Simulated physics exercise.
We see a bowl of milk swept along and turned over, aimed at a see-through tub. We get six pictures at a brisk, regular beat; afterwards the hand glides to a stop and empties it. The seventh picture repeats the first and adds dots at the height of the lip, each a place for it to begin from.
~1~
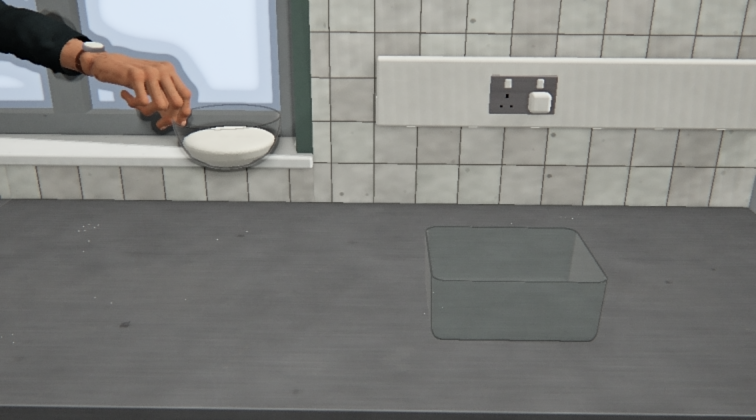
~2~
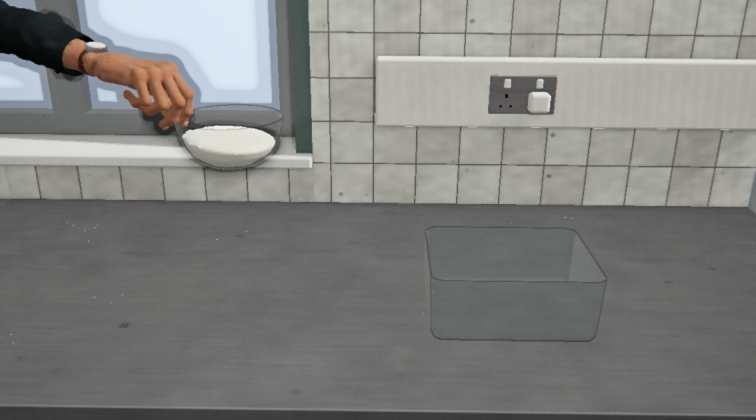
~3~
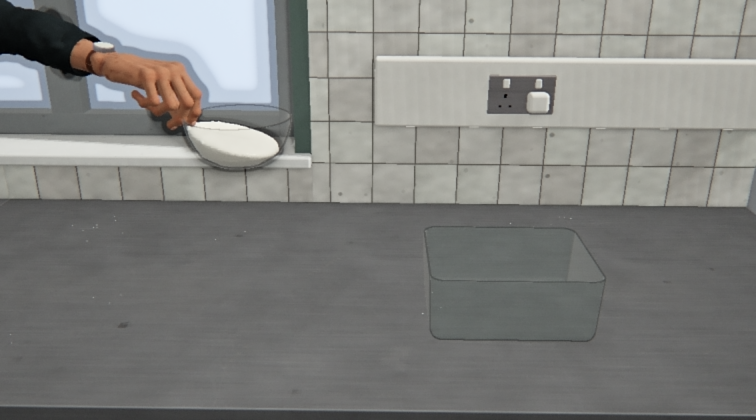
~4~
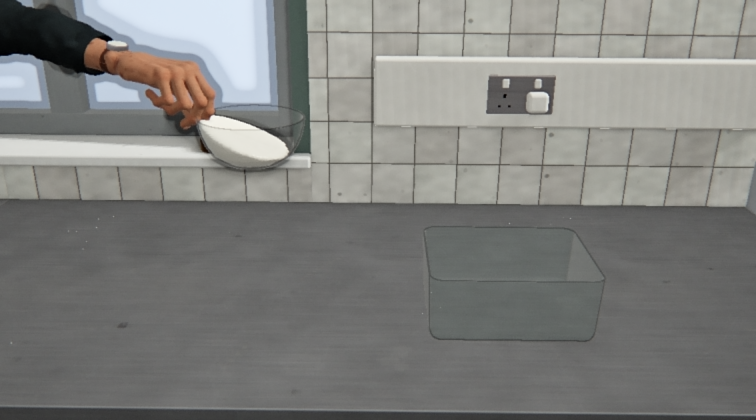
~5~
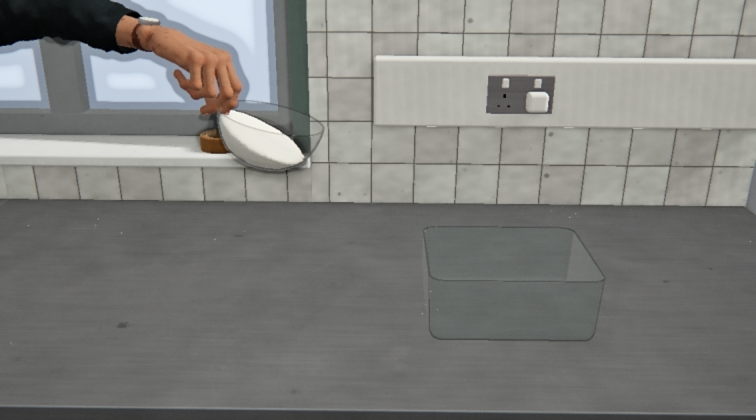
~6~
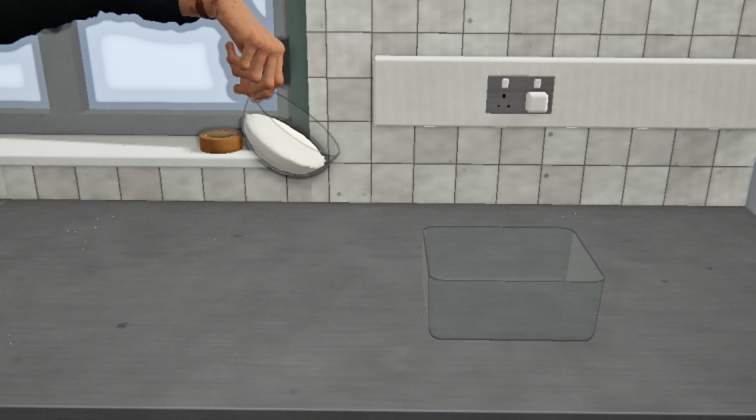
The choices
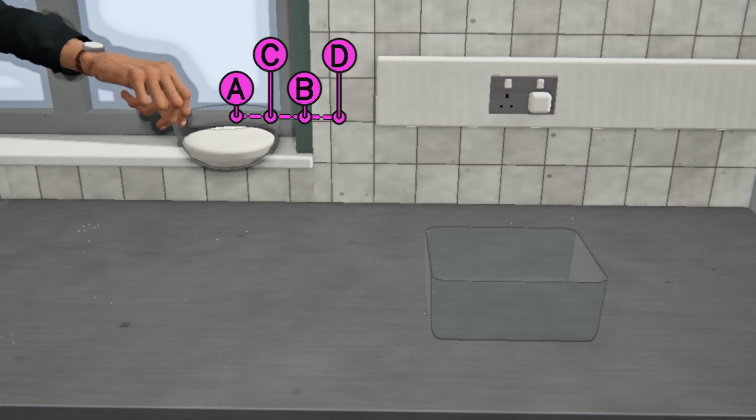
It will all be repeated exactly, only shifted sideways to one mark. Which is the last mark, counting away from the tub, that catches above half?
Spot B.
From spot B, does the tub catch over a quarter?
Yes, it does.
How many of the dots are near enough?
Two of them.
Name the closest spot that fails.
C it is.
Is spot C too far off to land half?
Yes, it does.
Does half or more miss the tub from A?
Yes.
On the marked copy, A at (236, 116); B at (304, 116); C at (270, 116); D at (339, 117).
With A, about 0 % lands in the tub, 97 % falls short and 3 % goes beside or beyond.
With B, about 68 % lands in the tub, 17 % falls short and 15 % goes beside or beyond.
With C, about 21 % lands in the tub, 75 % falls short and 4 % goes beside or beyond.
With D, about 73 % lands in the tub, 5 % falls short and 23 % goes beside or beyond.
